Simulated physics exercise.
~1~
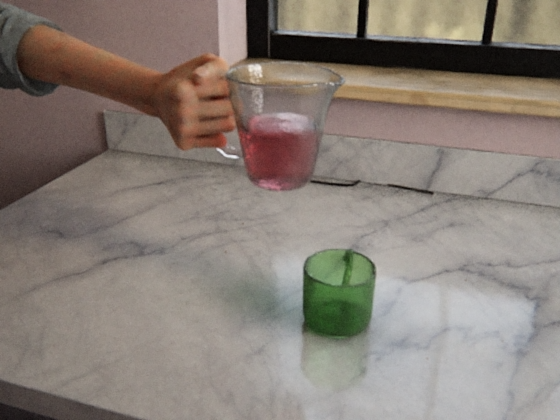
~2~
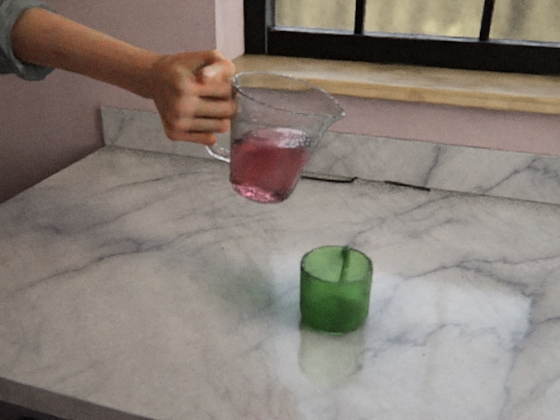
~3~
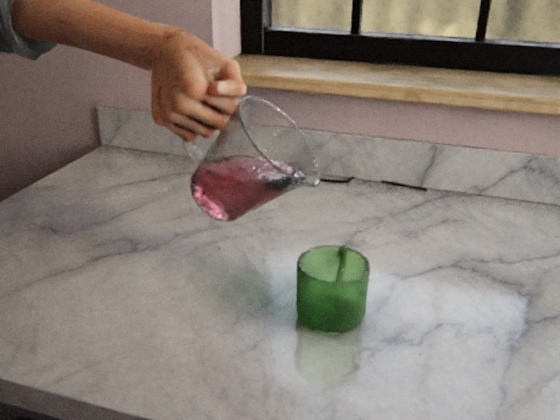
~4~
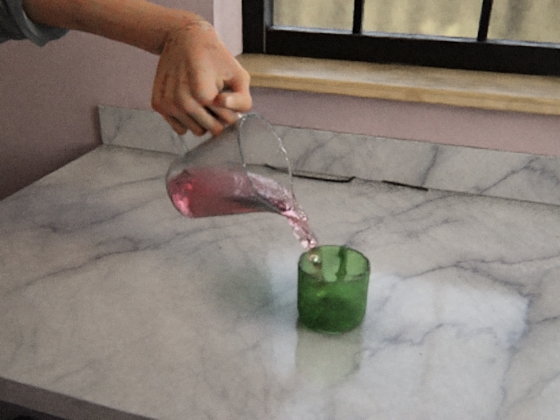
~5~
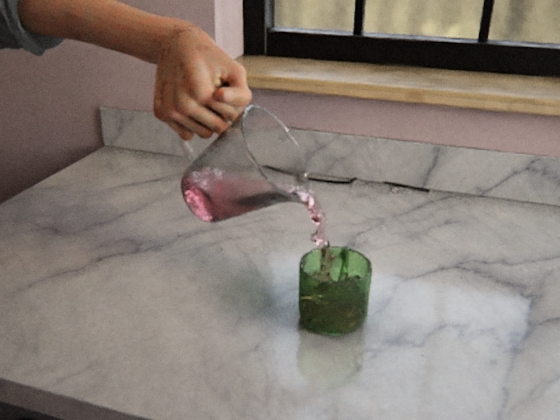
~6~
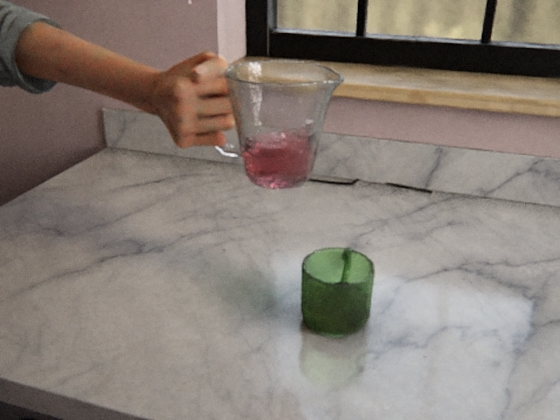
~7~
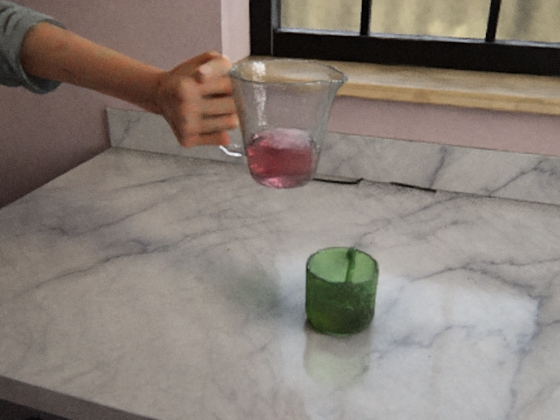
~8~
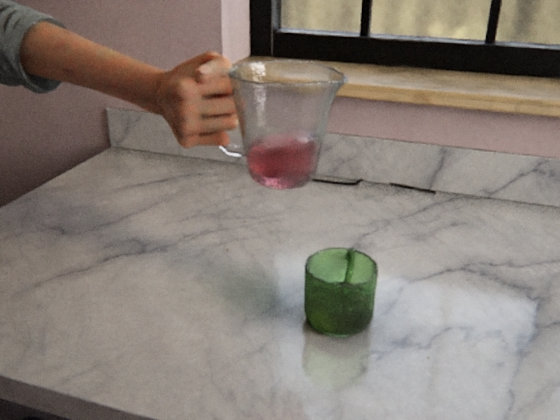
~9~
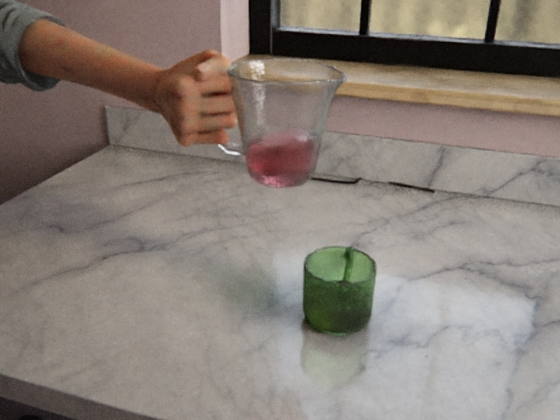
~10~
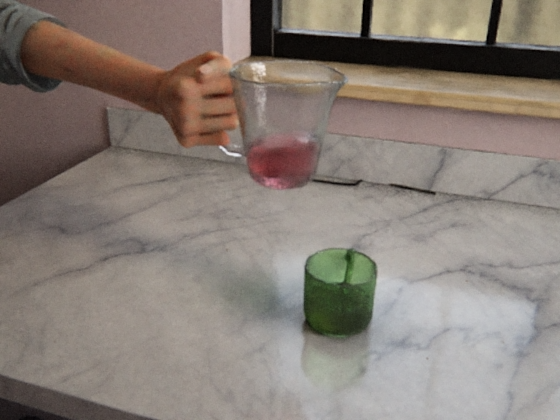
The clip opens on a marble worktop by a window, where a small green mug stands while a hand at the left holds up a clear measuring jug of pink liquid. The hand tips the jug rightwards, and its spout swings down towards the mug. The tilt deepens until a thin pink stream runs from the spout into the mug. The stream continues as the jug begins to ease back, then stops as the hand brings it level. At the end the jug is held upright and still, with less pink liquid inside, above and left of the green mug.
